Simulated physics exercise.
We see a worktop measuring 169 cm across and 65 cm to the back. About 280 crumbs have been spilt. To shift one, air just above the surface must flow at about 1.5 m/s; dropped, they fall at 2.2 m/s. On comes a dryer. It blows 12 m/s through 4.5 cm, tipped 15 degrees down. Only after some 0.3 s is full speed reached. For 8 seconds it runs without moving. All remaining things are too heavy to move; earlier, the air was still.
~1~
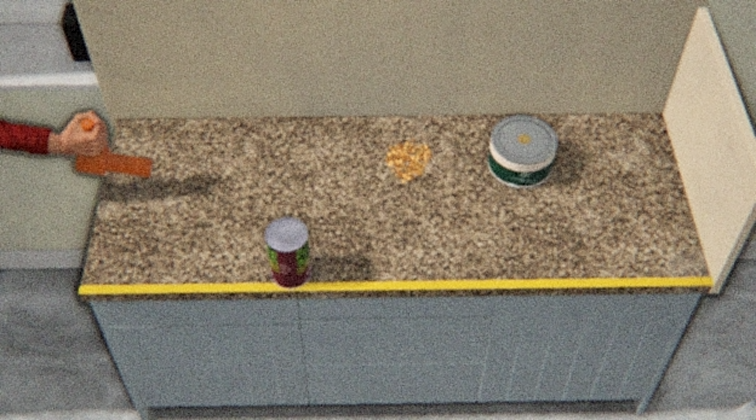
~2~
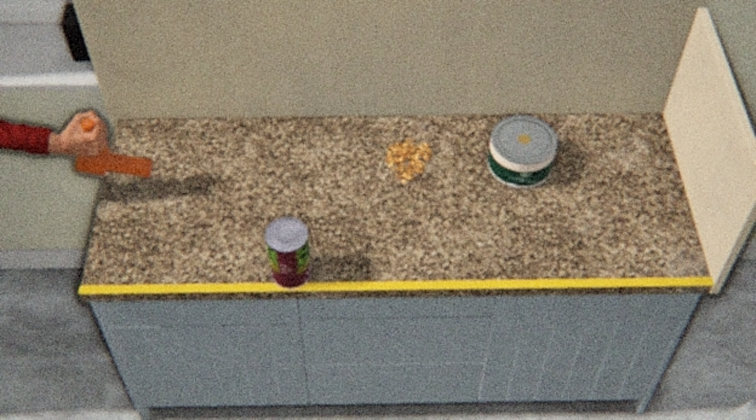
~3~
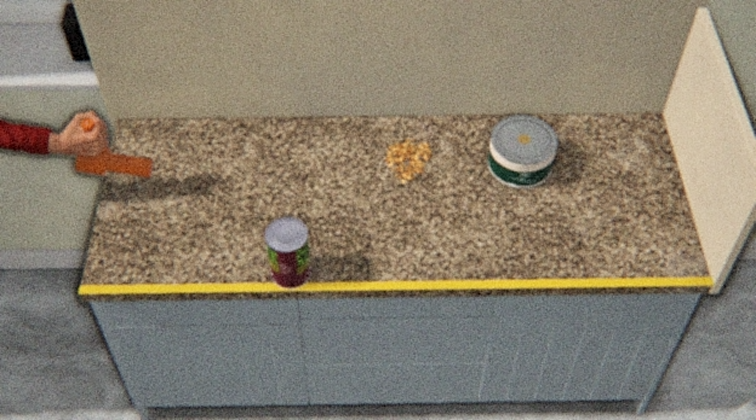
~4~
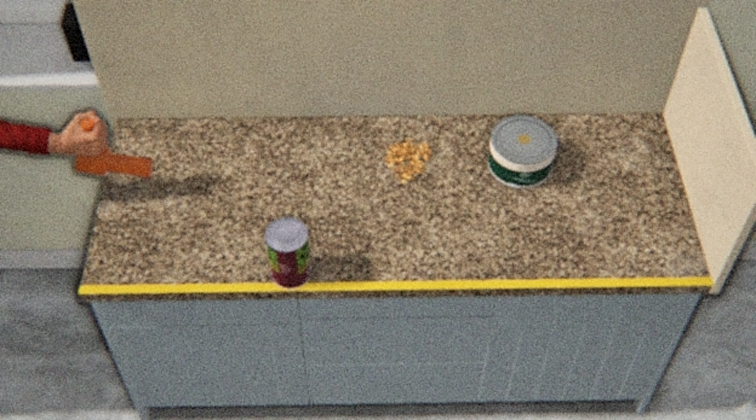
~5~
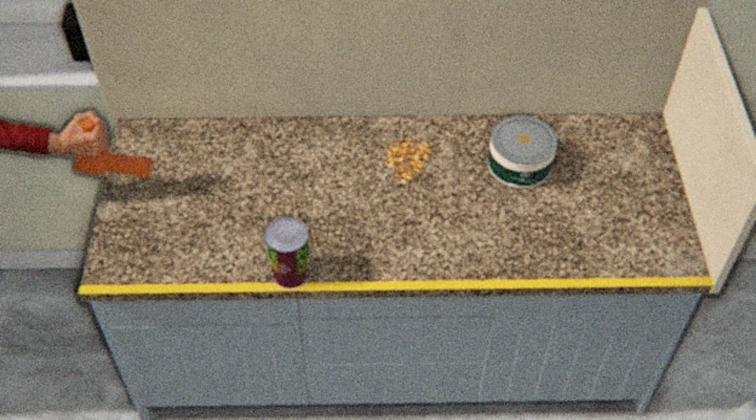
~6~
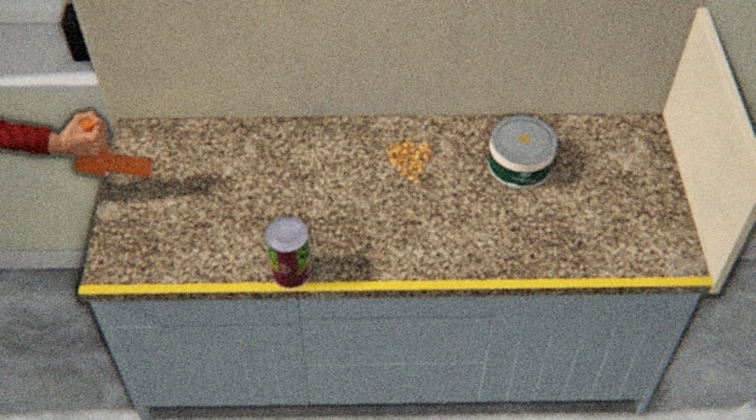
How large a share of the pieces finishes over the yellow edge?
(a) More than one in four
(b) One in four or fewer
b, one in four or fewer.
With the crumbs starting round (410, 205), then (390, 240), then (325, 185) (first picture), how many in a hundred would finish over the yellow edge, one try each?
Taking the three spots in order, you'd get around 20 percent, 80 percent and 10 percent.
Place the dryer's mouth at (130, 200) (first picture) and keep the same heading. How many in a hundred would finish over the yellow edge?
My estimate is close to 0 percent.
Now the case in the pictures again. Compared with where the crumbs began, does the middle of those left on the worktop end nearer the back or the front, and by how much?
The middle sits nearer the rear edge now, some 5 cm away from where it began.
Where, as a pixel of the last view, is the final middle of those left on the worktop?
The middle is around pixel (660, 141).
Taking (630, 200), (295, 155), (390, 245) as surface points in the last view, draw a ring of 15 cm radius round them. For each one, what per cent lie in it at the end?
First spot near 1 %, second near 0 %, third near 0 %.
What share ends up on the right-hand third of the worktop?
Something close to 100 % ends up there.
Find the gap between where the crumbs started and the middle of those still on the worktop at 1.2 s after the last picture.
Roughly 75 centimetres.
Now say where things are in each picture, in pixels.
In the first frame, the middle of the crumbs is near (408, 159), none has stirred yet and the mouth of the dryer is at (151, 169).
In the second frame, the middle of the crumbs is near (408, 156), none has stirred yet and the yellow edge is centred on (398, 290).
In the third frame, the middle of the crumbs is near (408, 156), none has stirred yet, the top of a large tin is at (524, 139) and the top of a tin is at (287, 234).
In the fourth frame, the middle of the crumbs is near (408, 156) and none has stirred yet.
In the fifth frame, the middle of the crumbs is near (408, 156) and none has stirred yet.
In the sixth frame, the middle of the crumbs is near (408, 157) and about 1 % have left their places.
Then, 1.2 s after the last picture, 79 % are on the move or not yet settled, 0 % are over the yellow edge; the middle of those still in play is near (653, 128).
Then, 2.2 s after the last picture, 66 % are on the move or not yet settled, 0 % are over the yellow edge; the middle of those still in play is near (655, 135).
Then, 4.1 s after the last picture, 58 % are on the move or not yet settled, 0 % are over the yellow edge; the middle of those still in play is near (651, 131).
Then, 7.7 s after the last picture, at the end, 0 % are over the yellow edge; the middle of those still in play is near (660, 141).
